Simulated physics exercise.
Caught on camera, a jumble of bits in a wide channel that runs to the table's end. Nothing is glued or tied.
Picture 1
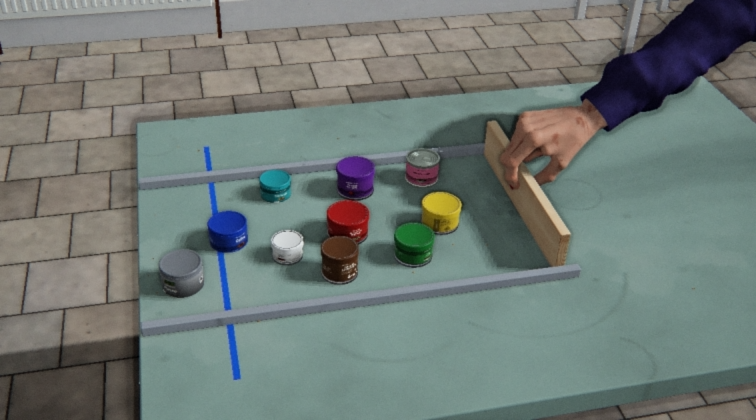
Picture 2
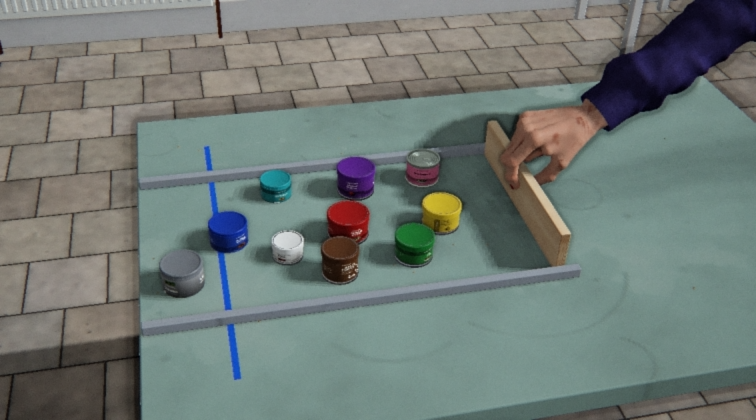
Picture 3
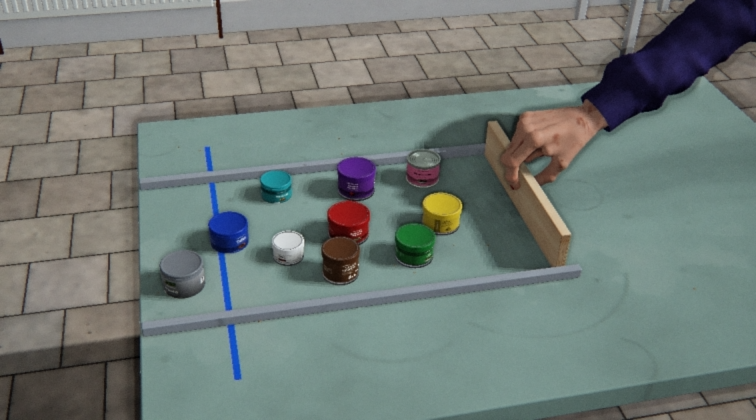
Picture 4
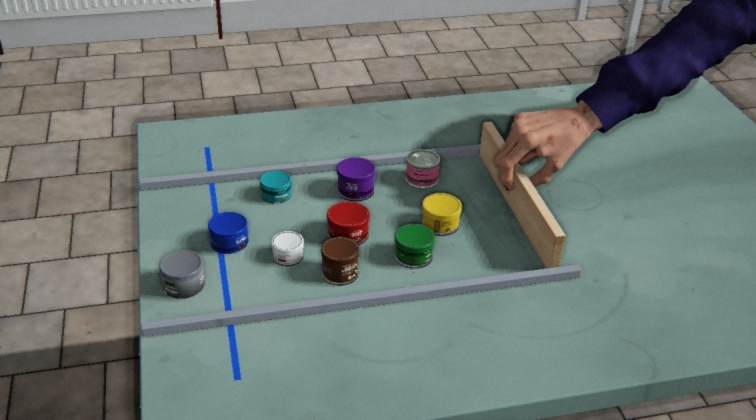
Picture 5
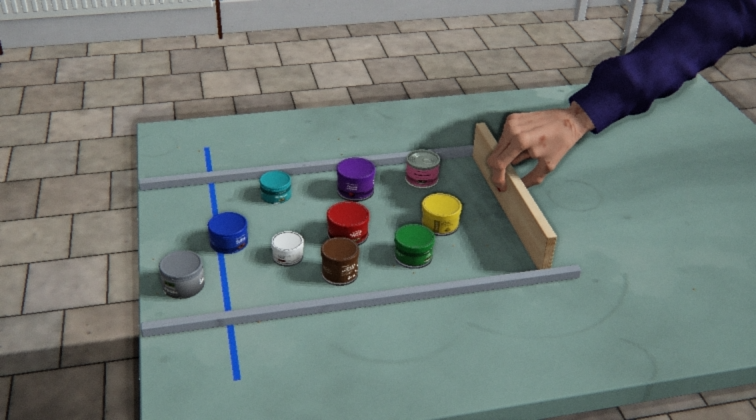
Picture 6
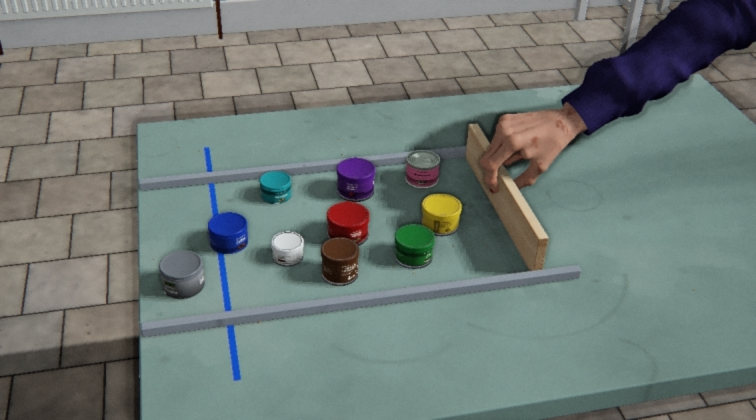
At first, a hand holds a wooden board still at the right of a channel between two grey rails, where small colourful paint pots stand scattered around a blue tape line. Then the hand slides the board a short way left, while the pots stay in place, untouched.
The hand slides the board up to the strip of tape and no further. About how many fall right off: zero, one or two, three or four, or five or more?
In the end the number that fall off is one or two.
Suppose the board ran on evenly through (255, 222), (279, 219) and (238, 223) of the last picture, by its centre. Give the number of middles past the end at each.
The counts: 0, 0 and 1.
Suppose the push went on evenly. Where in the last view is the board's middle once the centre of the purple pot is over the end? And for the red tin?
About (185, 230), and (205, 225) for the other.
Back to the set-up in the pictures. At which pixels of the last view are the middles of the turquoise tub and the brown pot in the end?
Near (167, 191) and (206, 296).
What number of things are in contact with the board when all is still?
It touches 4.
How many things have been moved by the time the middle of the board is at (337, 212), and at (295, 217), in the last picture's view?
By then 8, and 9.
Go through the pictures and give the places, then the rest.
Grey tub (182, 274); blue tub (228, 232); white tin (287, 248); board (523, 190); tape (219, 244), in the first picture.
Blue tub (228, 232); purple pot (356, 179), in the second picture.
White tin (288, 248); board (524, 190), in the third picture.
Grey tub (182, 275); brown pot (340, 261), in the fourth picture.
Blue tub (228, 233); yellow tin (441, 215), in the fifth picture.
Grey tub (182, 275); blue tub (228, 233); white tin (288, 249); board (503, 193); tape (219, 244), in the sixth picture.
Soon after, none off yet; grey tub at rest near (182, 275); blue tub at rest near (228, 233); white tin at rest near (288, 249).
Then, none off yet; grey tub at rest near (182, 275); blue tub moving near (216, 234); white tin moved about its own width near (272, 256).
By the end, the number that fall off is one or two; fallen, blue tub.
